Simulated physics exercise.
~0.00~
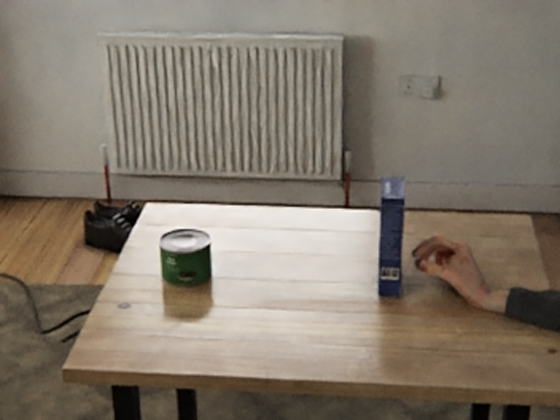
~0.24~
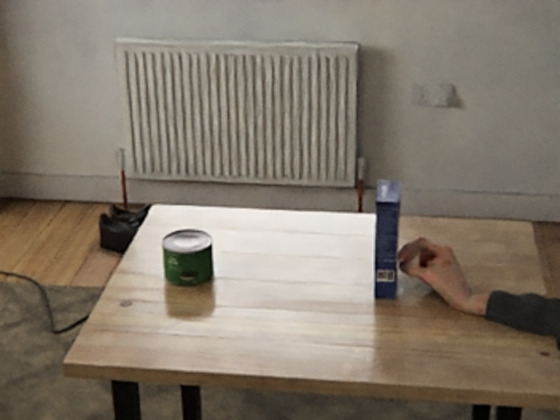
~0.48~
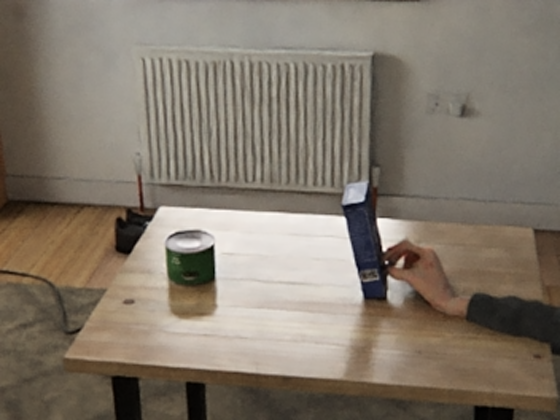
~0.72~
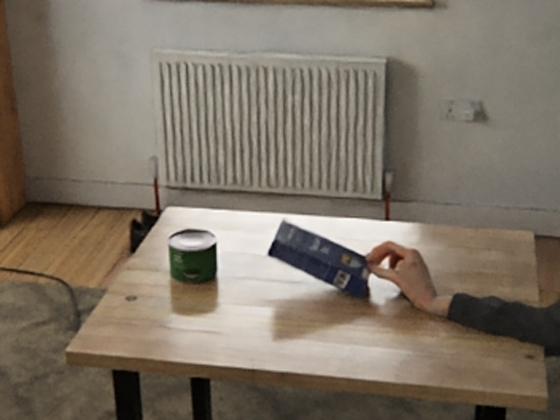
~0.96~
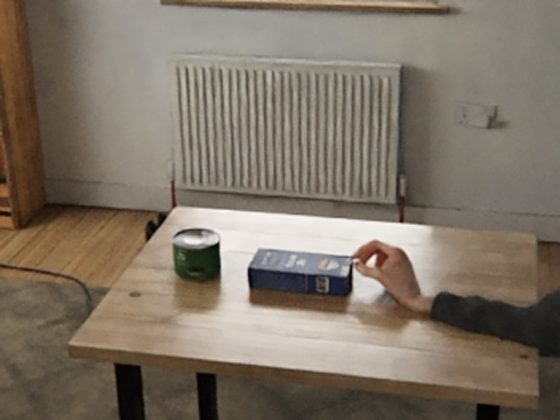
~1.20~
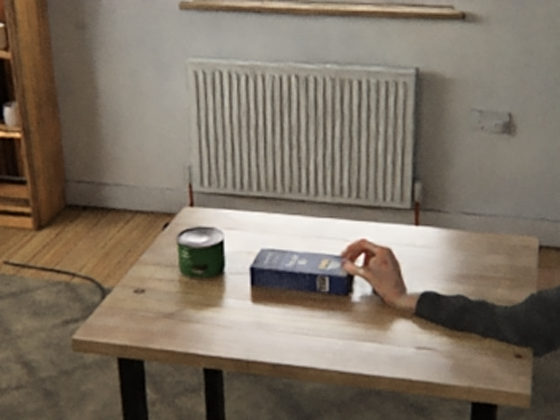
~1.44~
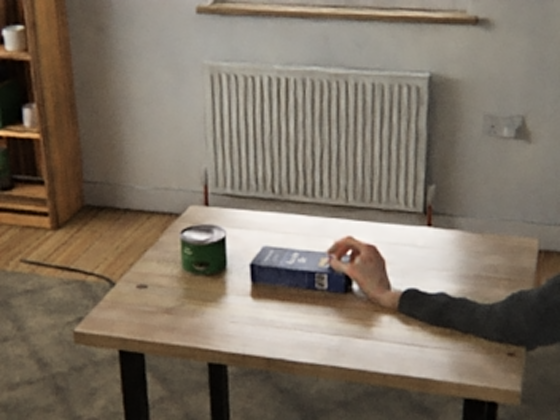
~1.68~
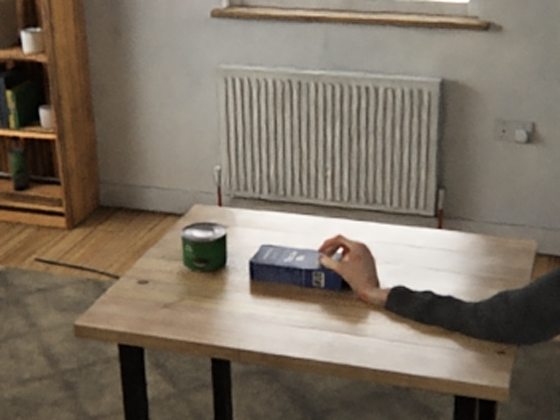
On a wooden table in front of a white radiator, a hand slowly pushed an upright blue packet leftward until it tipped over and landed on its side near a green tub, which stayed put while the hand lingered by the fallen packet.
